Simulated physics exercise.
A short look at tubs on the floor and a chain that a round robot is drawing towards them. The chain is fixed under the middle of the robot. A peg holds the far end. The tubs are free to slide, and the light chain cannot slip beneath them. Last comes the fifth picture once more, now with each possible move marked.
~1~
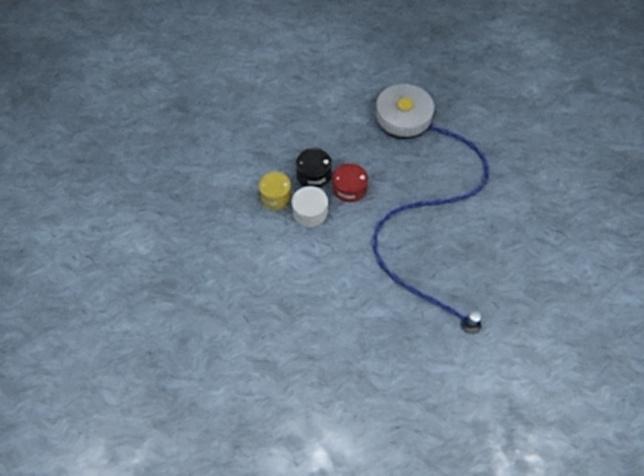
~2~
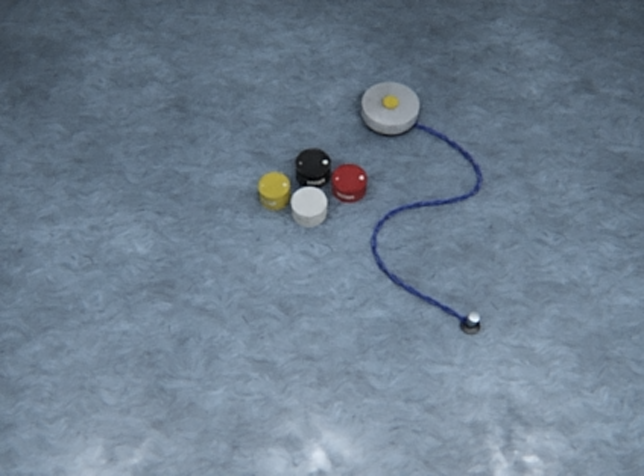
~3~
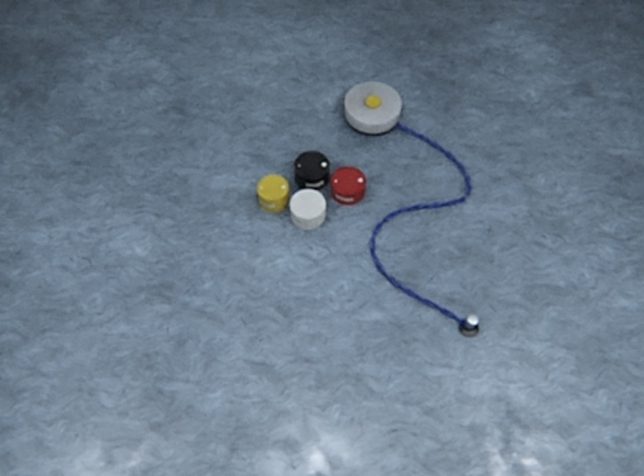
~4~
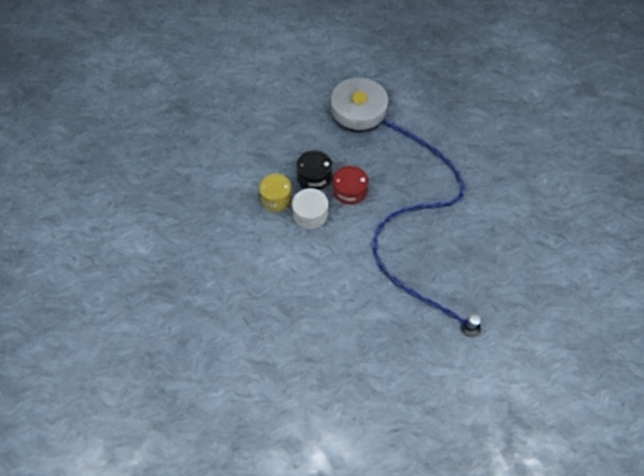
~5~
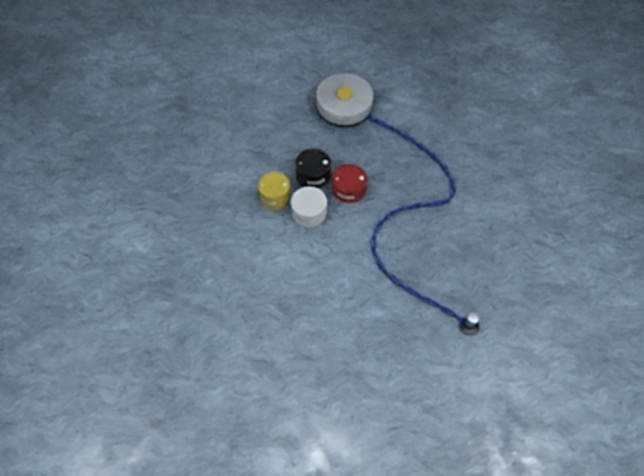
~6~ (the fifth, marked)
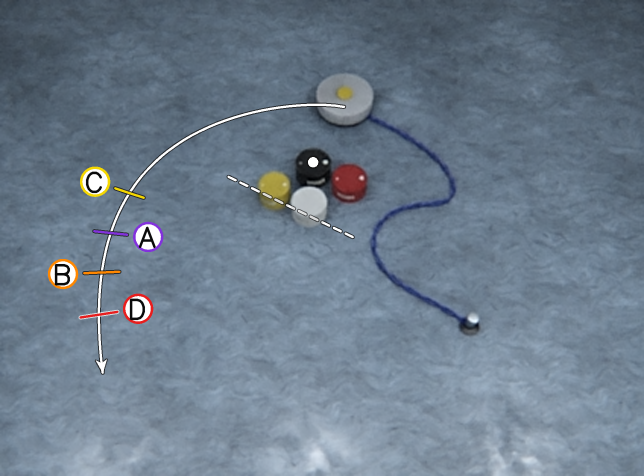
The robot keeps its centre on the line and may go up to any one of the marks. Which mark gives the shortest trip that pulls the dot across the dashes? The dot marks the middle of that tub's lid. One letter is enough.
B.
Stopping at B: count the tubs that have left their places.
Four.
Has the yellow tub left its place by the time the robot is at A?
By then, yes.
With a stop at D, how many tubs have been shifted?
Four.
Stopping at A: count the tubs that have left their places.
By then, four.
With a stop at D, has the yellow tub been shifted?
Yes.
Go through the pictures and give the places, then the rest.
The first frame shows red tub (350, 183); robot (404, 111); peg (473, 320).
The second frame shows robot (390, 109); black tub (313, 169).
The third frame shows robot (372, 108); red tub (348, 186).
The fourth frame shows robot (359, 105); white tub (310, 209).
The fifth frame shows robot (344, 100); yellow tub (275, 191); red tub (349, 184); peg (471, 322).
On the marked copy, A at (111, 233); B at (102, 272); C at (129, 193); D at (99, 315); the dashed line at (289, 206); the route from (344, 107) via (148, 169) to (103, 373); the white dot at (313, 162).
Following B. Soon after the start, robot (231, 111); black tub (313, 169).
Later, robot (135, 176); white tub (305, 214); black tub (304, 183); red tub (335, 198).
In the end, robot (98, 267); white tub (294, 251); black tub (287, 219); yellow tub (253, 223); red tub (322, 230); the dot on the black tub is over the dashed line.
As for the rest, A leaves the dotted tub short, at (293, 205); C leaves the dotted tub short, at (301, 189); D does it too, but is farther than needed.
